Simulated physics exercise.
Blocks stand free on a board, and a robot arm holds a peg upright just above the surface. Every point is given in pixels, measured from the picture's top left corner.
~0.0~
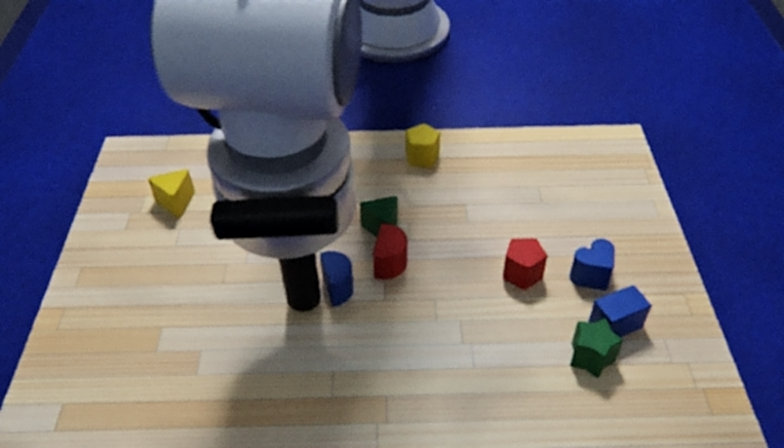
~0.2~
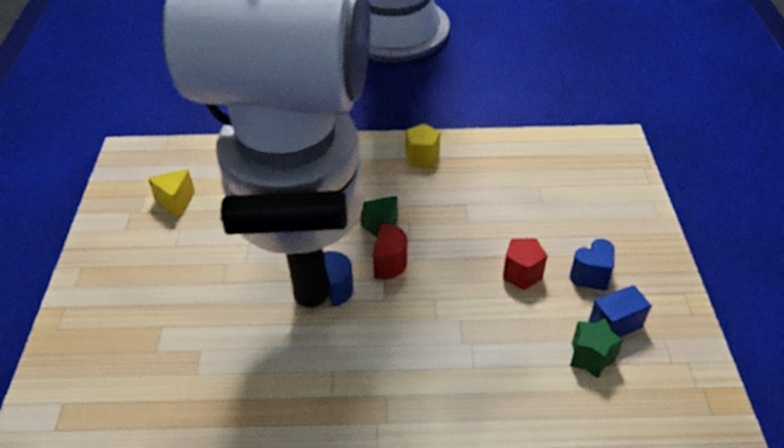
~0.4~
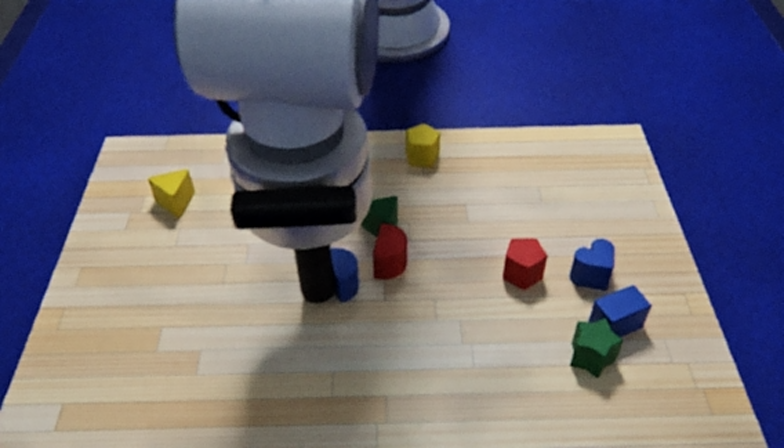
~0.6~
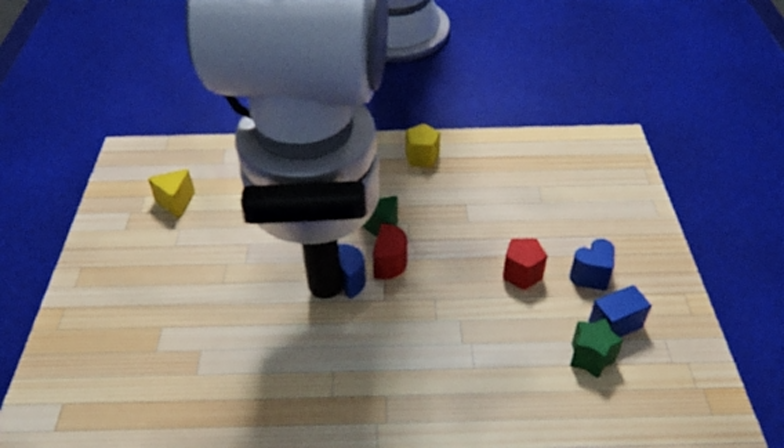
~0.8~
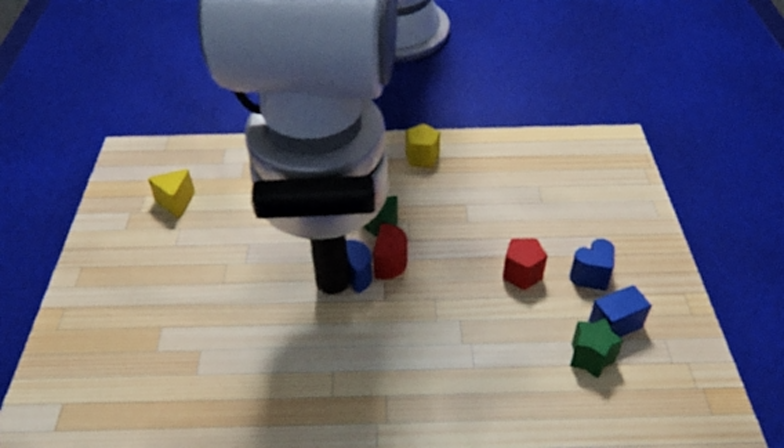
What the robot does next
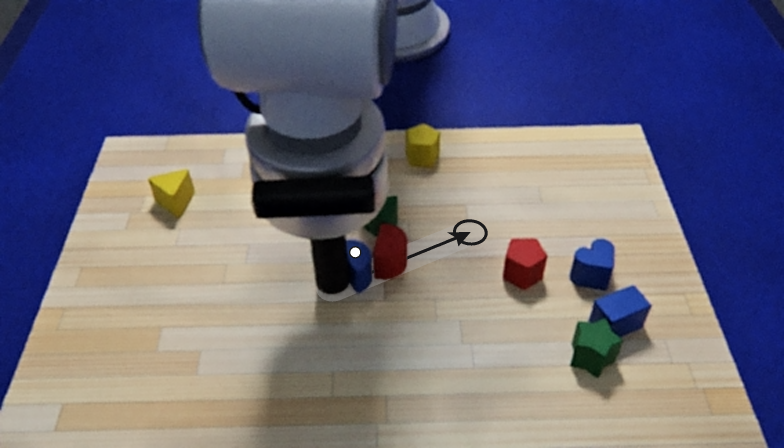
Robot arm moving a black peg slightly rightward across a wooden board, nudging a blue half-round block toward a red one.
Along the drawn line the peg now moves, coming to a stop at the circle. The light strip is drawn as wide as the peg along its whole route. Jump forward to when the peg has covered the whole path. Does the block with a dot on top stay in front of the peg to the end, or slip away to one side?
The block with a dot on top is leading.
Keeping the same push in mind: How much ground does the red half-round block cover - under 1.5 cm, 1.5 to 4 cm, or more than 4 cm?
The answer will be the long band, over 4 cm.
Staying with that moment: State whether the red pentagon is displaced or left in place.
By the time the path is finished, it has hardly shifted at all.
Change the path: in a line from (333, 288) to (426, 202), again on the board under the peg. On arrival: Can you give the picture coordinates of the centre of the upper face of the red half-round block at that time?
About (438, 232).
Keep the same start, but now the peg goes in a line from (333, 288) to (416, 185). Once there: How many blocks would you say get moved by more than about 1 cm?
My best guess is that three blocks or more move over 1 cm.
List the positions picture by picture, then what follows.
Peg tip at (304, 298); block tops, blue half-round block at (336, 265); green triangular piece at (382, 207); red half-round block at (390, 240); red pentagon at (526, 251), in the first frame.
Peg at (311, 294); blocks unchanged, in the second frame.
Peg at (318, 290); blue half-round block at (342, 261), in the third frame.
Peg at (325, 286); blue half-round block at (348, 257), in the fourth frame.
Peg at (333, 282); blue half-round block at (355, 252); green triangular piece partly hidden; red half-round block at (390, 240); red pentagon at (526, 251), in the fifth frame.
Path on the board, from (333, 288) to (470, 232); the dot is on the blue half-round block.
The first path, step by step. One third of the way, peg at (381, 262); blue half-round block at (404, 233); red half-round block at (430, 225), turned 25° anticlockwise.
Two thirds of the way, peg at (427, 243); blue half-round block at (449, 215); red half-round block at (473, 205), turned 35° anticlockwise.
At the end, peg at (471, 226); blue half-round block at (491, 197), turned 15° anticlockwise; green triangular piece in place; red half-round block at (511, 185), turned 45° anticlockwise; red pentagon in place.
